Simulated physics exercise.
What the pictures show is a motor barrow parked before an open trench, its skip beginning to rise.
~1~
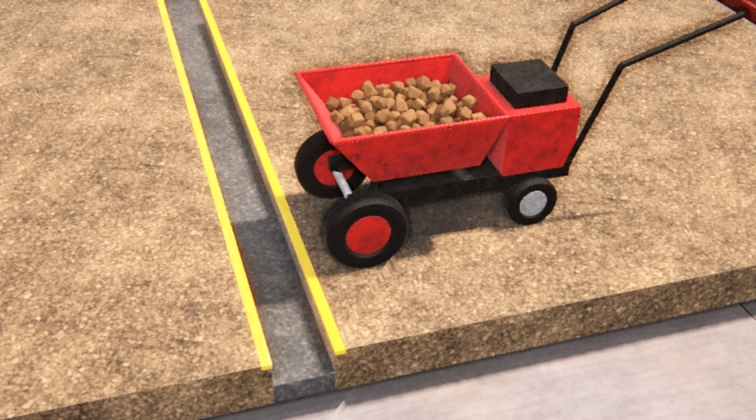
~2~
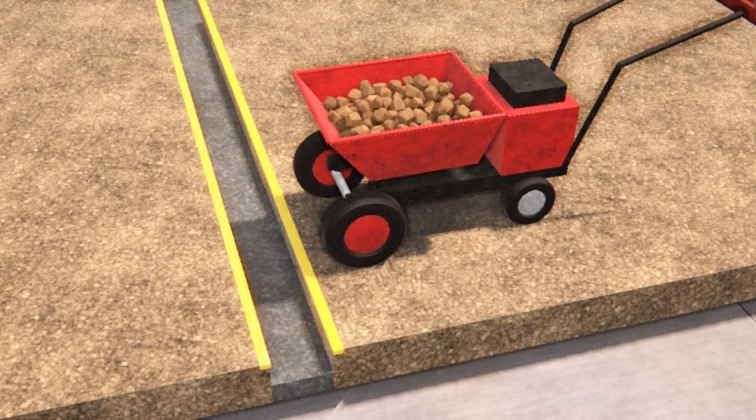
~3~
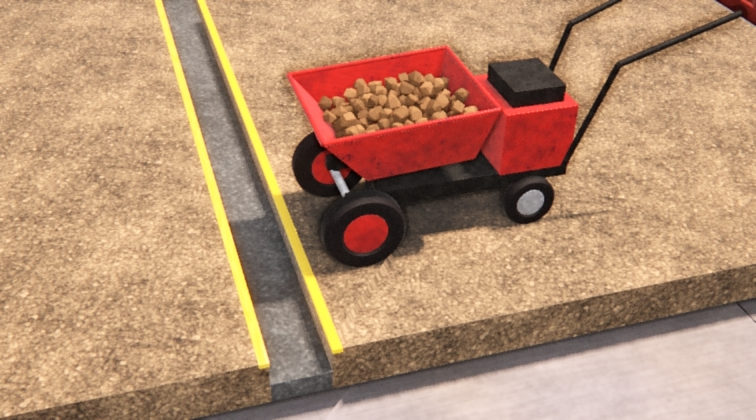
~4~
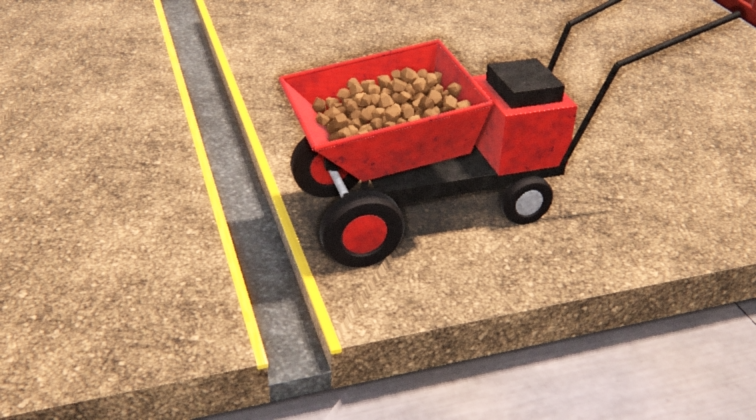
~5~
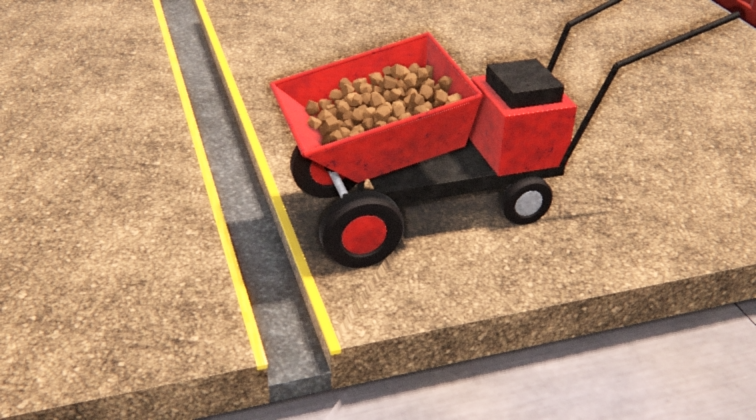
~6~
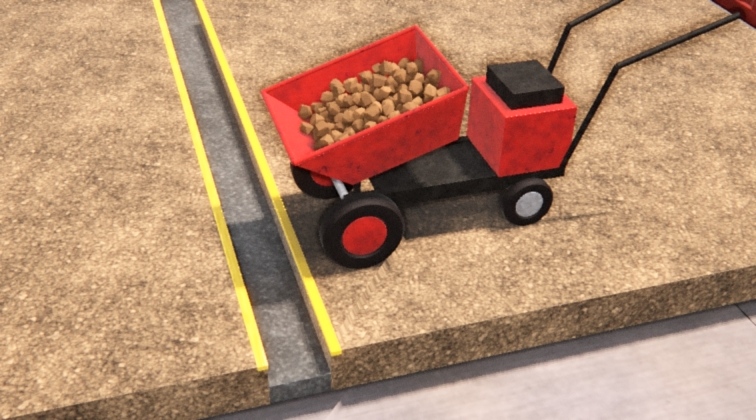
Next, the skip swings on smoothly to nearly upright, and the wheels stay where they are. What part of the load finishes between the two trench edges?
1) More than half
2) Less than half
(2) Less than half.
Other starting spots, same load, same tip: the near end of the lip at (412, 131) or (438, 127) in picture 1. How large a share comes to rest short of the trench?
About 10 %, then 30 %.
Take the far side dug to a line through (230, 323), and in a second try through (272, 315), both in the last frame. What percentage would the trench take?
30 %, then 0 %.
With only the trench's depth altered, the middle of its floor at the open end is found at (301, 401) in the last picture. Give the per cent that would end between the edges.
Estimate: Approx. 0 in a hundred.
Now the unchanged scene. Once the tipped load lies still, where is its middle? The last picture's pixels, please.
At about (180, 249), give or take.
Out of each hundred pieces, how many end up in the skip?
Roughly 10 %.
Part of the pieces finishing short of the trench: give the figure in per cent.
Near 0 in every hundred.
Just after the last frame, skip tipped steeply; every one in the skip.
A moment on, skip tipped right over; the larger part in the skip; roughly a quarter beyond it; just a few falling.
Further on, skip tipped right over; about a tenth in the skip; just a few in or heaped over the trench; the larger part beyond it.
When it is over, skip tipped right over; about a tenth in the skip; about a tenth in or heaped over the trench; the larger part beyond it.
